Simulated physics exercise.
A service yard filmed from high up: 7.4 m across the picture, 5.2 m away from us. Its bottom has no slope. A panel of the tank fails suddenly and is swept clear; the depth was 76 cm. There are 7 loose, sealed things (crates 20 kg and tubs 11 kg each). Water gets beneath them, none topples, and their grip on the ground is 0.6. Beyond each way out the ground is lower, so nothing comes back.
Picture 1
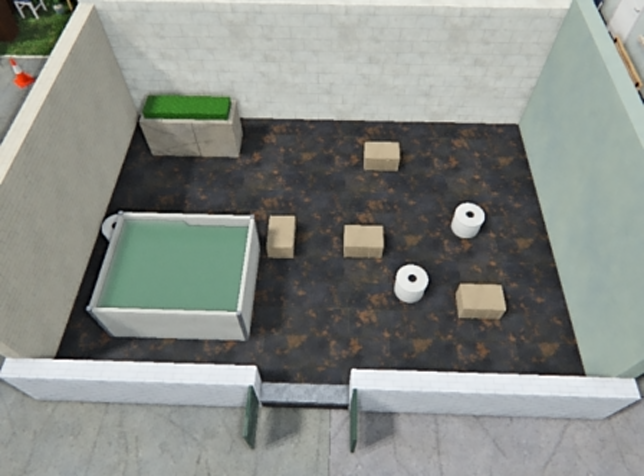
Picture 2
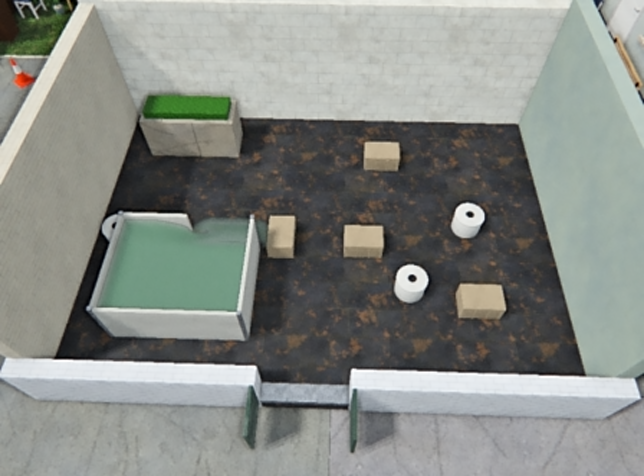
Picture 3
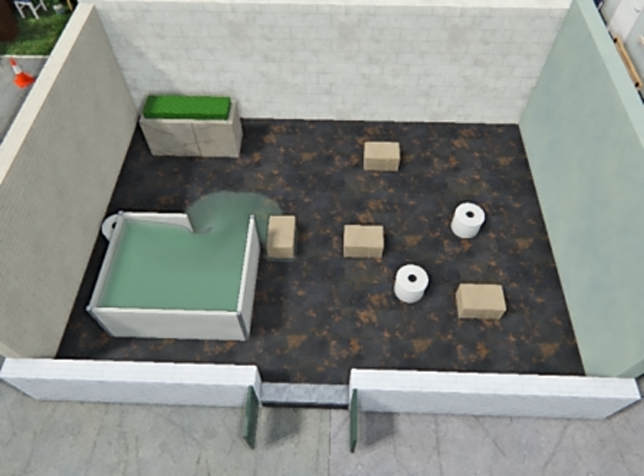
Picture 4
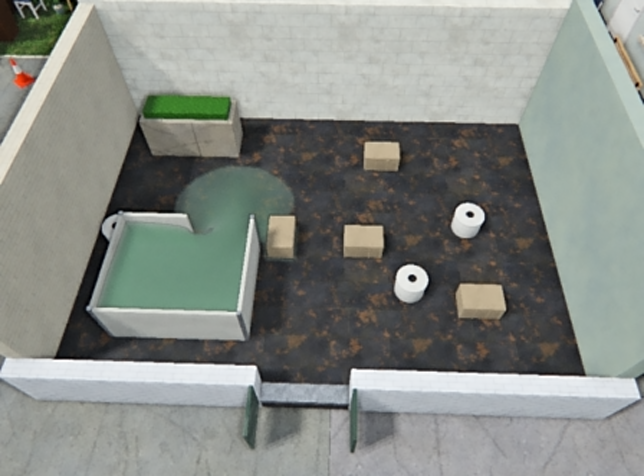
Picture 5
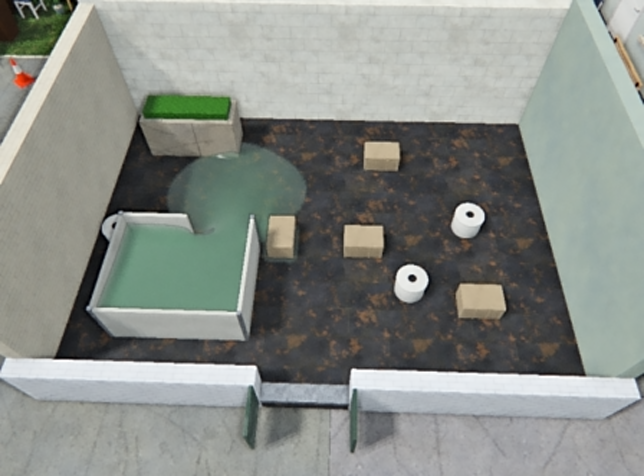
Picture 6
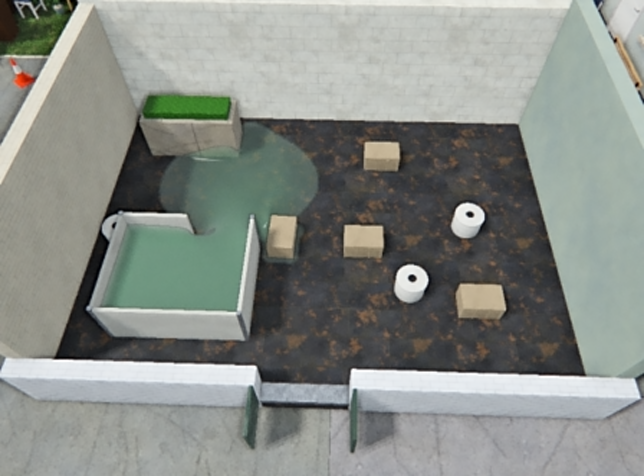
A walled service yard with a flat, dark, rust-mottled floor is seen from high above, with an opening in the low front wall. A pale tank of green water sits at left, below a grass-topped block, with tan crates and white tubs scattered to its right. Part of the tank's back wall gives way, and water spreads toward the block and crates, which stay still.
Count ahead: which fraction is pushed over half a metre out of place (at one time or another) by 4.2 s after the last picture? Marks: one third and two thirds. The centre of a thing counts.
It is not even a third.
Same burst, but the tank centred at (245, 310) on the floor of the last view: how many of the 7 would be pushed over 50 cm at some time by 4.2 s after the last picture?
In that case 2 of them.
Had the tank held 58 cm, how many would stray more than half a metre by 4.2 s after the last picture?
In that case 0 of them.
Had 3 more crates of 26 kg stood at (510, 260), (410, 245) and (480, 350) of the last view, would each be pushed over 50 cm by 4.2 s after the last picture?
In that order: Less, short of it, short of it.
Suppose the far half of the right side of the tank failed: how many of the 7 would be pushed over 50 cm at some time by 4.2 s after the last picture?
Then 5.
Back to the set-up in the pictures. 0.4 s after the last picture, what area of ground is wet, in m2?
About 10.0 m2.
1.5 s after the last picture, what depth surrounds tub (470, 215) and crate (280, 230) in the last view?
Roughly 0 and 1 cm.
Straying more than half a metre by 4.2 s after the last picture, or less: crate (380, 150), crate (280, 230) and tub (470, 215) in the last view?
In that order: Past it, under, under.
Then, 0.4 s after the last picture 0 of 7 are over 50 cm from their spots; 0 afloat.
Then, 1.5 s after the last picture 0 of 7 are over 50 cm from their spots; 0 afloat.
Then, 2.8 s after the last picture 2 of 7 are over 50 cm from their spots; 0 afloat.
Then, 4.2 s after the last picture 2 of 7 are over 50 cm from their spots, and 2 have been at some point; 1 afloat.
